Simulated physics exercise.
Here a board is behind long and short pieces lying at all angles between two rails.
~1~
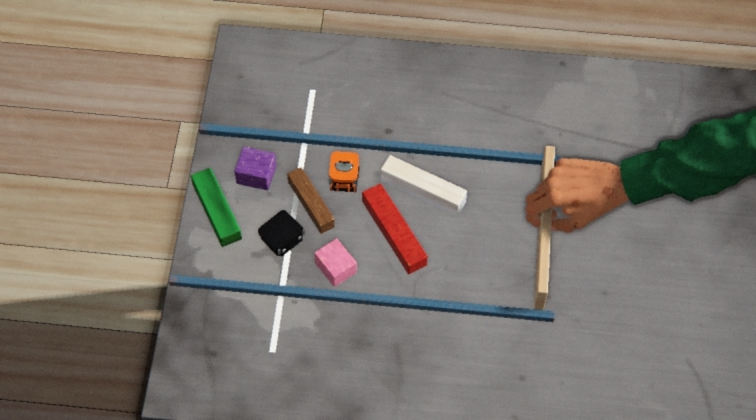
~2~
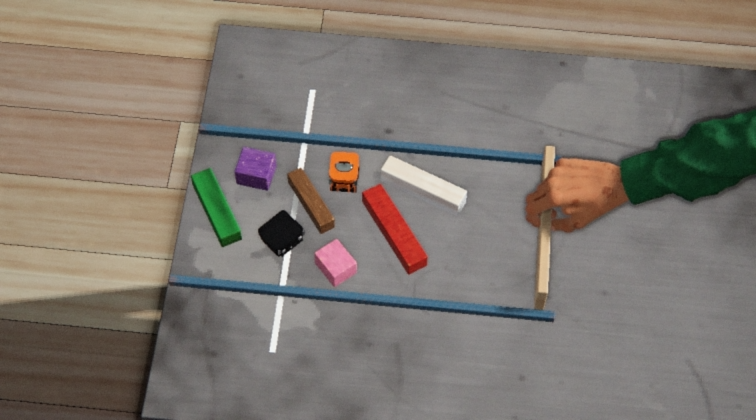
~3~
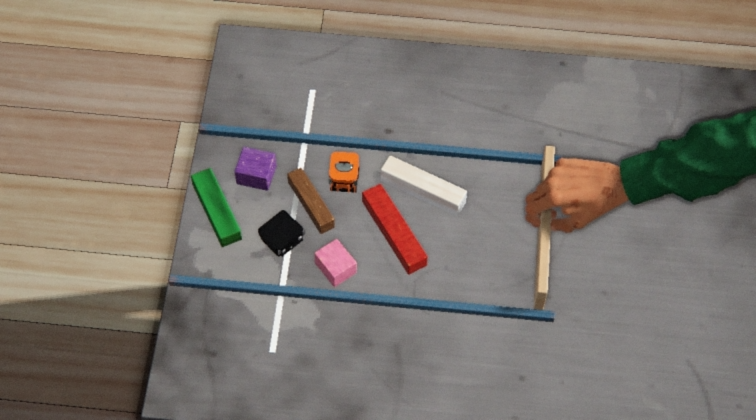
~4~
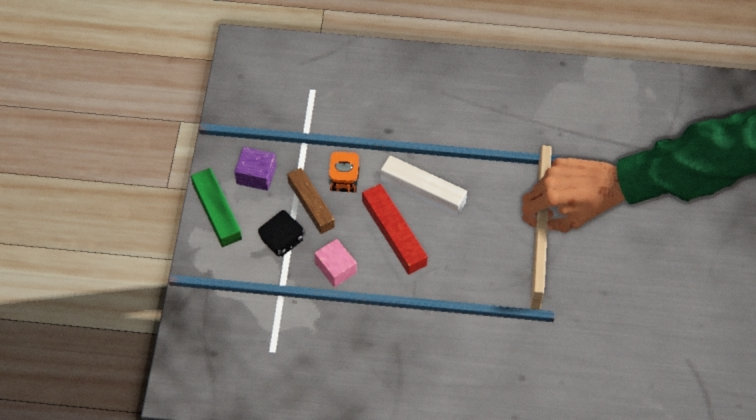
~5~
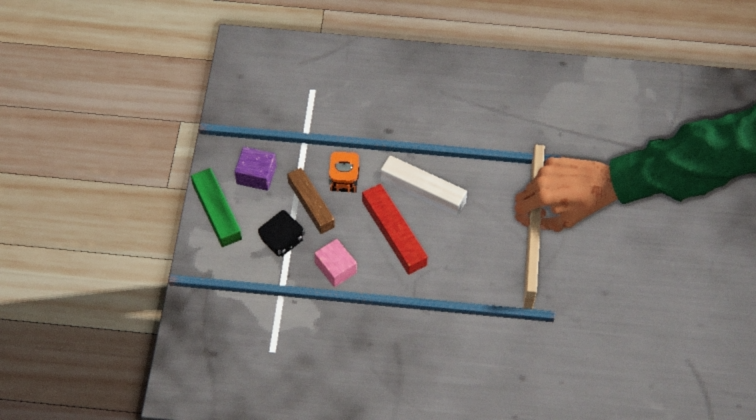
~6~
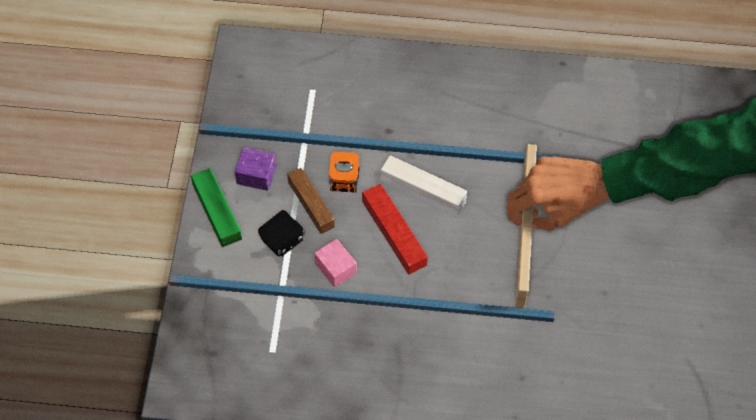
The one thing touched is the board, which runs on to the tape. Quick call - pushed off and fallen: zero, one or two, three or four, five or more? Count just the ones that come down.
Call: Zero.
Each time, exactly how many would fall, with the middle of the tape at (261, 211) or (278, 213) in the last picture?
Counts per try: 2; 0.
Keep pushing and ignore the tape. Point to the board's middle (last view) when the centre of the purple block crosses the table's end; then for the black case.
Middle: Roughly (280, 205); roughly (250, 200).
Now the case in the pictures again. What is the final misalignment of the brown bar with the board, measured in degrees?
The angle is about 35 degrees.
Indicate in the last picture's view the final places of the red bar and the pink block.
About (263, 217), and the other about (251, 262).
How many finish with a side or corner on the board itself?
My count gives 2.
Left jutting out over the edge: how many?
It totals 2.
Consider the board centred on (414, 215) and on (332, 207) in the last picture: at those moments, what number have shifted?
Note: First position 3; second position 7.
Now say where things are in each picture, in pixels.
Green stick (216, 207); purple block (256, 169); black case (281, 234); board (544, 227); tape (294, 214), in the first frame.
Purple block (256, 169); pink block (335, 263), in the second frame.
Black case (281, 235); white stick (423, 186), in the third frame.
Green stick (216, 207); red bar (394, 229), in the fourth frame.
Purple block (256, 169); orange case (344, 172), in the fifth frame.
Green stick (216, 207); purple block (256, 169); black case (281, 235); board (526, 225); tape (294, 214), in the sixth frame.
Soon after, none off yet; green stick at rest near (216, 207); purple block at rest near (256, 169); black case at rest near (281, 235).
At rest, the number that fall off is zero.
